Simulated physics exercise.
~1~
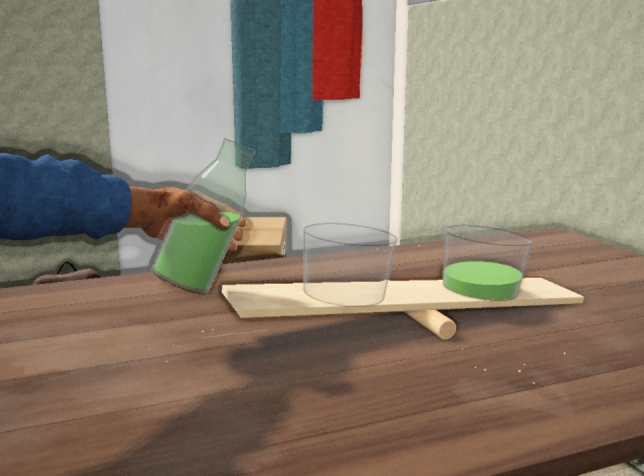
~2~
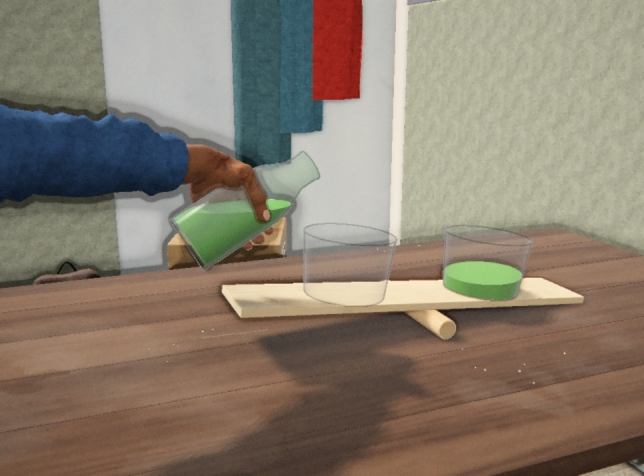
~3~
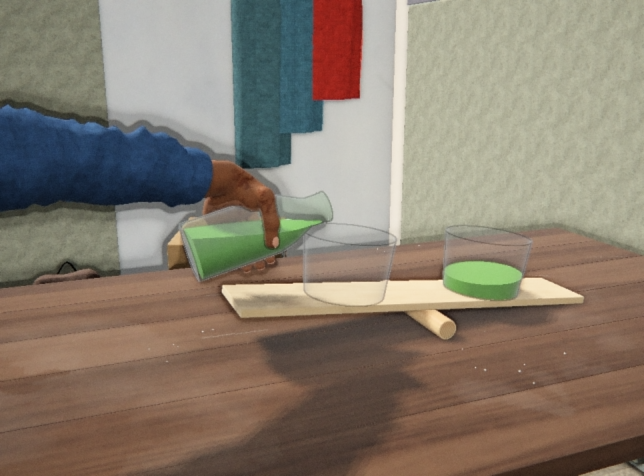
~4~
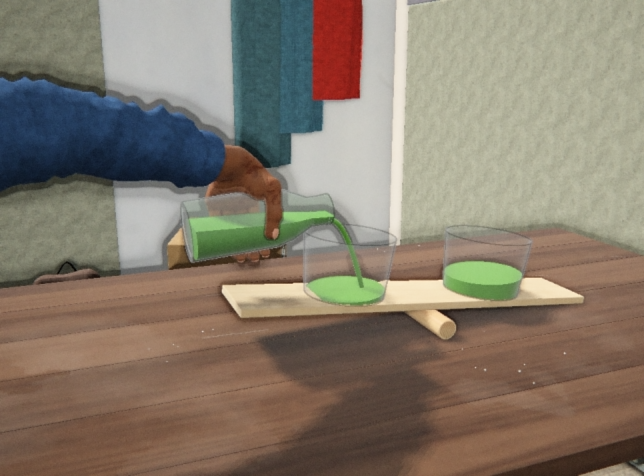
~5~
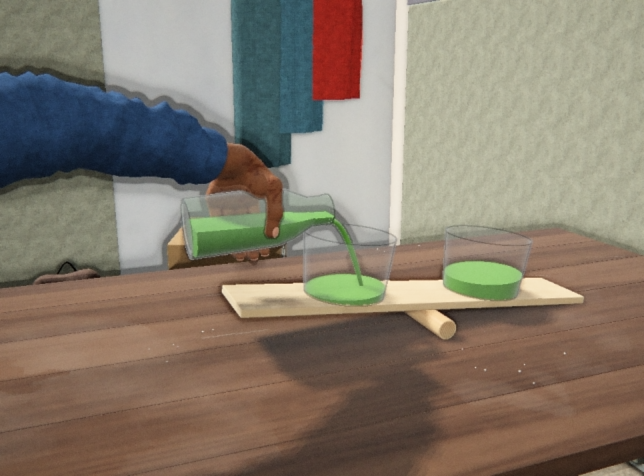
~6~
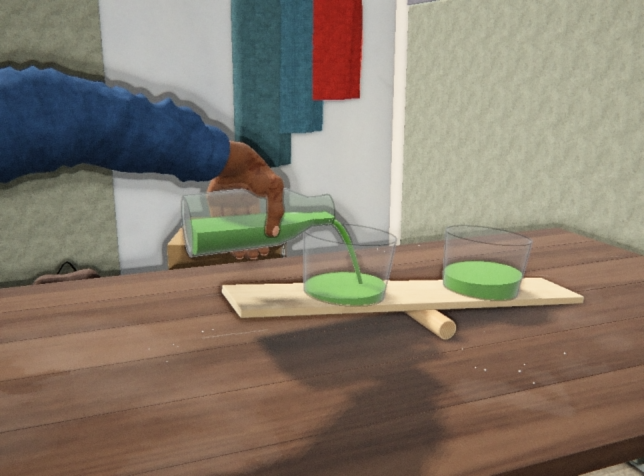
A hand tilts a bottle and pours green juice into the empty left tub.
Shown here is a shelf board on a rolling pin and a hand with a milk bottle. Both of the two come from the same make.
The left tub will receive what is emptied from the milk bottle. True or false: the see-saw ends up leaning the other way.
True.
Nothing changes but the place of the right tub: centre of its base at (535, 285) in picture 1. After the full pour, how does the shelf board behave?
Next it won't budge.
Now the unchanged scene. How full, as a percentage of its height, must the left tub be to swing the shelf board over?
I'd put it at roughly 25 percent.
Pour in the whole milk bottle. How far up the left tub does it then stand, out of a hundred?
Level: Some 40 %.
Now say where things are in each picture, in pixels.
In the first picture, the milk bottle is on its way; milk bottle (211, 211) tipped 25° with all of its load; left tub (347, 263) empty, raised; right tub (484, 262) about a quarter full, on the low side.
In the second picture, the green juice nears the lip; rolling pin (444, 328); left tub (347, 263) empty.
In the third picture, the green juice nears the lip; milk bottle (262, 228) tipped 75° with all of its load; left tub (347, 263) empty.
In the fourth picture, pouring; rolling pin (444, 328); left tub nearly empty, surface at (344, 290); right tub about a quarter full, surface at (482, 273).
In the fifth picture, pouring; milk bottle (263, 218) tipped 85° with about three quarters of its load; left tub (347, 263) nearly empty.
In the sixth picture, pouring; rolling pin (444, 328); left tub nearly empty, surface at (345, 285); right tub about a quarter full, surface at (482, 273).
A moment on, the left tub is about a quarter full; the shelf board leans as before.
Further on, the left tub is about a third full; the shelf board has swung over, and that end is down.
When it is over, the left tub is about a third full; the shelf board has swung over, and that end is down.
